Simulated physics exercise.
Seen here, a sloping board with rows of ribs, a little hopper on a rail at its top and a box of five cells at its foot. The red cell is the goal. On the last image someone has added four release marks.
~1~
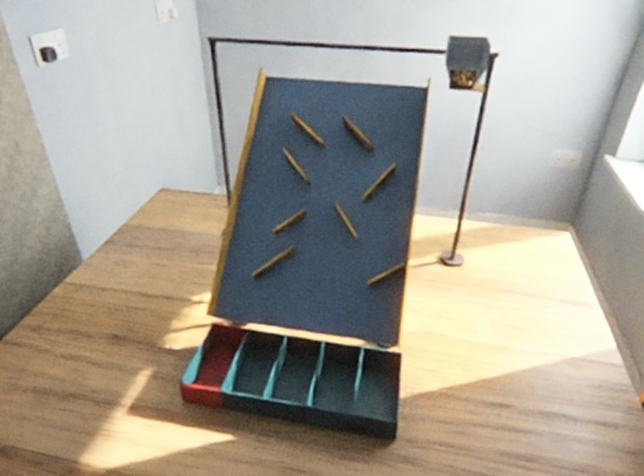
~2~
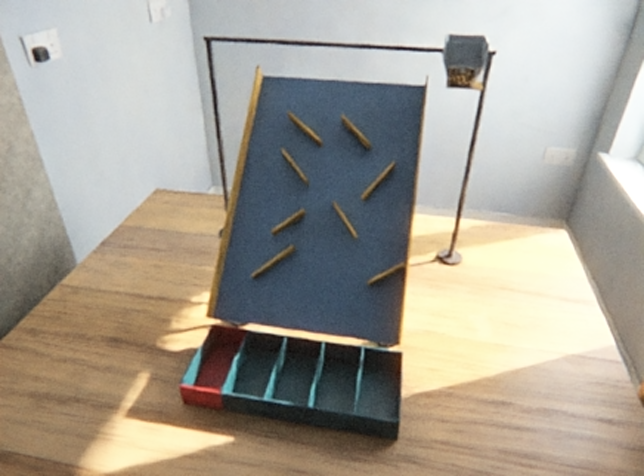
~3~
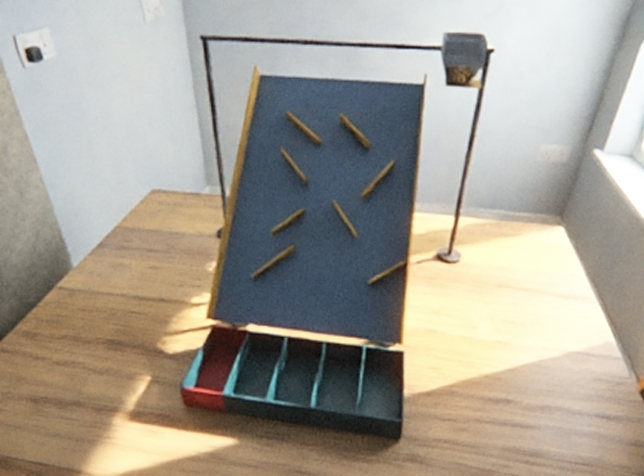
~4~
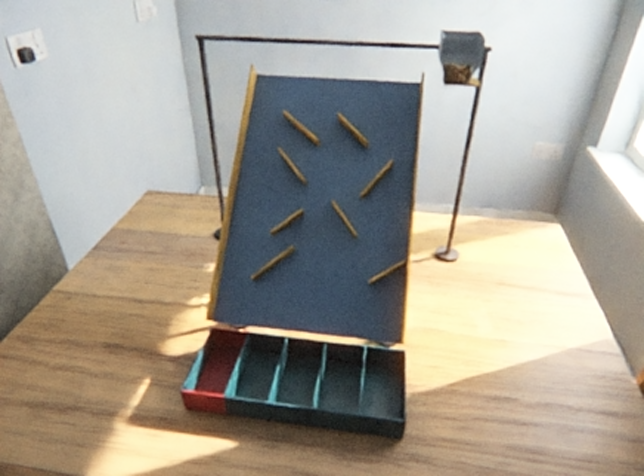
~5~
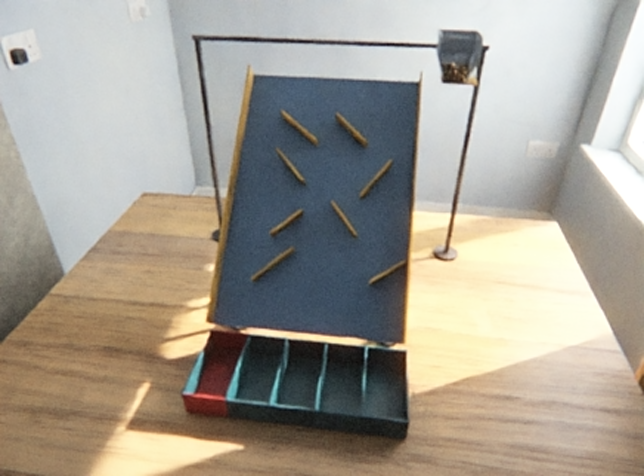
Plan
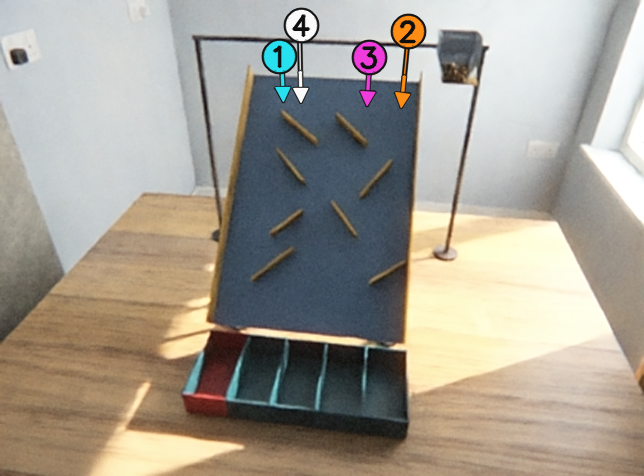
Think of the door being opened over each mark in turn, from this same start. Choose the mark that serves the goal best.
The best mark is 1.
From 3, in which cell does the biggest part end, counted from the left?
The fourth from the left.
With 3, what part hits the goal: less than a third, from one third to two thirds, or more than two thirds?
It is less than a third.
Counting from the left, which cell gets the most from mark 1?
It is the first one.
On the marked copy, mark 1 meets the board at (283, 96); mark 2 meets the board at (401, 102); mark 3 meets the board at (367, 100); mark 4 meets the board at (300, 97).
If 1 is chosen, close to half in the red cell, close to a third in other cells, a small share outside the box.
If 2 is chosen, only a few in the red cell, the bulk in other cells, a small share outside the box.
If 3 is chosen, only a few in the red cell, all but a few in other cells, only a few outside the box.
If 4 is chosen, a small share in the red cell, the bulk in other cells, a small share outside the box.
